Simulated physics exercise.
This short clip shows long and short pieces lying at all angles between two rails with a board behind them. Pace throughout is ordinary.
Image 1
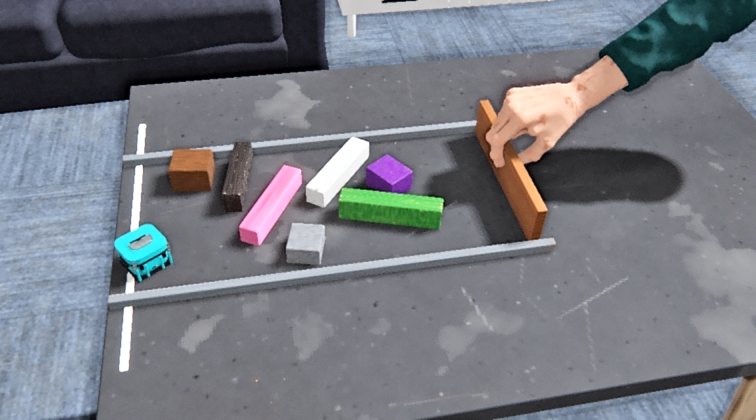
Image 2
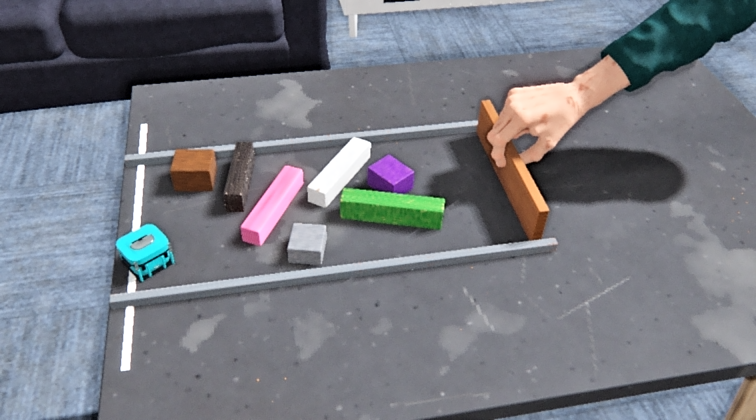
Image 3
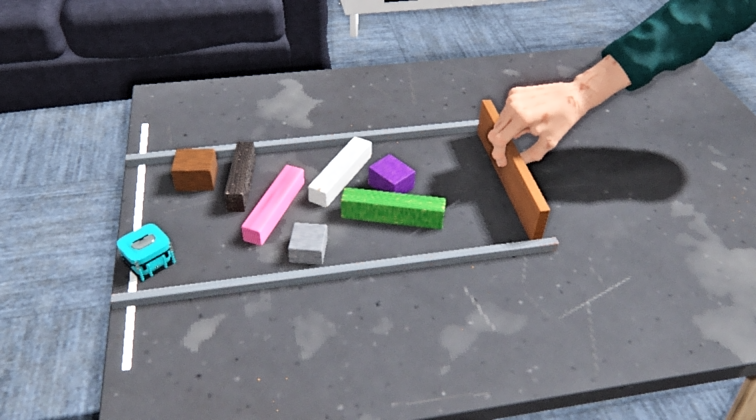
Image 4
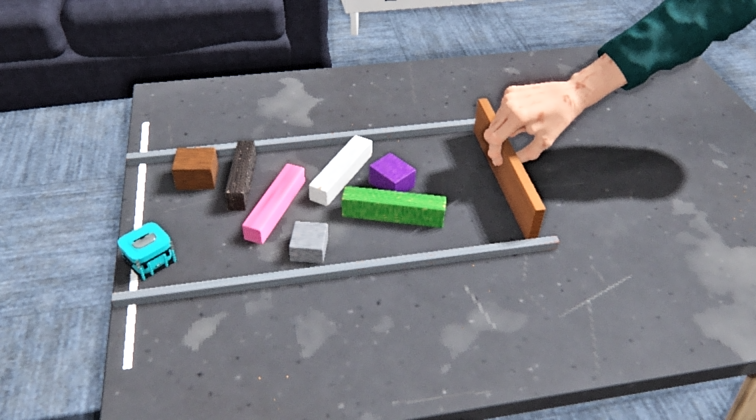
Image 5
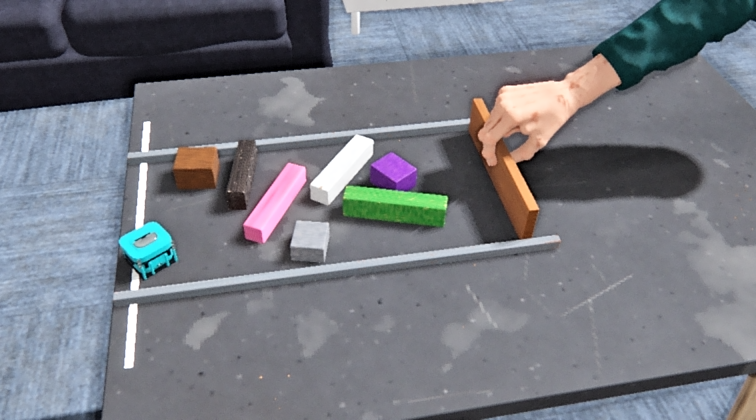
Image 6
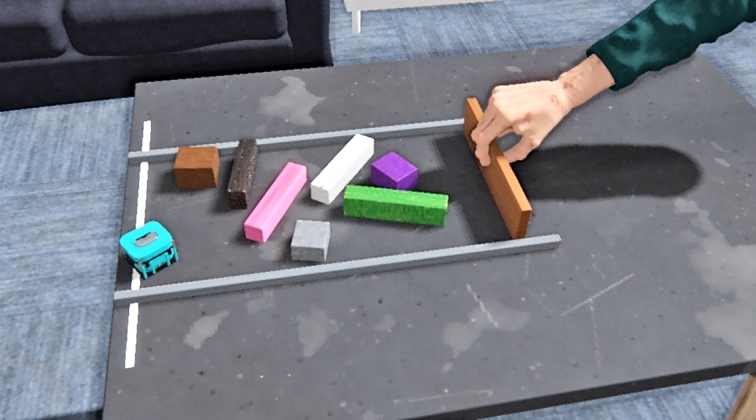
On a dark table between two grey rails, a hand shifts an upright brown board slightly left while the scattered blocks lie still.
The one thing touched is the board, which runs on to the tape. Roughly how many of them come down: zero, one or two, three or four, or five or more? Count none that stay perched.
Five or more.
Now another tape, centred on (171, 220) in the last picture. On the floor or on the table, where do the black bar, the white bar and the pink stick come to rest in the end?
Here the black bar drops down while the white bar remains in place and the pink stick drops down.
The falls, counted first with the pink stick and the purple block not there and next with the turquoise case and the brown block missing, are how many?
That gives 4 in the first case, then 4 in the second.
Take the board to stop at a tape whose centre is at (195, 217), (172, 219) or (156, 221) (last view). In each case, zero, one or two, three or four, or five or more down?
3 or 4; either three or four; 5 or more.
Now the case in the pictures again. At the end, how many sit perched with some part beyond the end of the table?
I count 2 overhanging.
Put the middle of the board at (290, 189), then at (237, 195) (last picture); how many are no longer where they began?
By the first moment it's 7, by the second it's 7.
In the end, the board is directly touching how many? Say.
At rest, 2 are in contact.
Soon after, none off yet; turquoise case at rest near (149, 249); brown block at rest near (198, 167); black bar at rest near (243, 173).
After that, none off yet; turquoise case at rest near (149, 249); brown block displaced well along near (136, 166); black bar displaced about its own width near (172, 172).
In the end, the number that fall off is five or more; gone, green bar, white bar, pink stick, black bar, brown block and turquoise case.
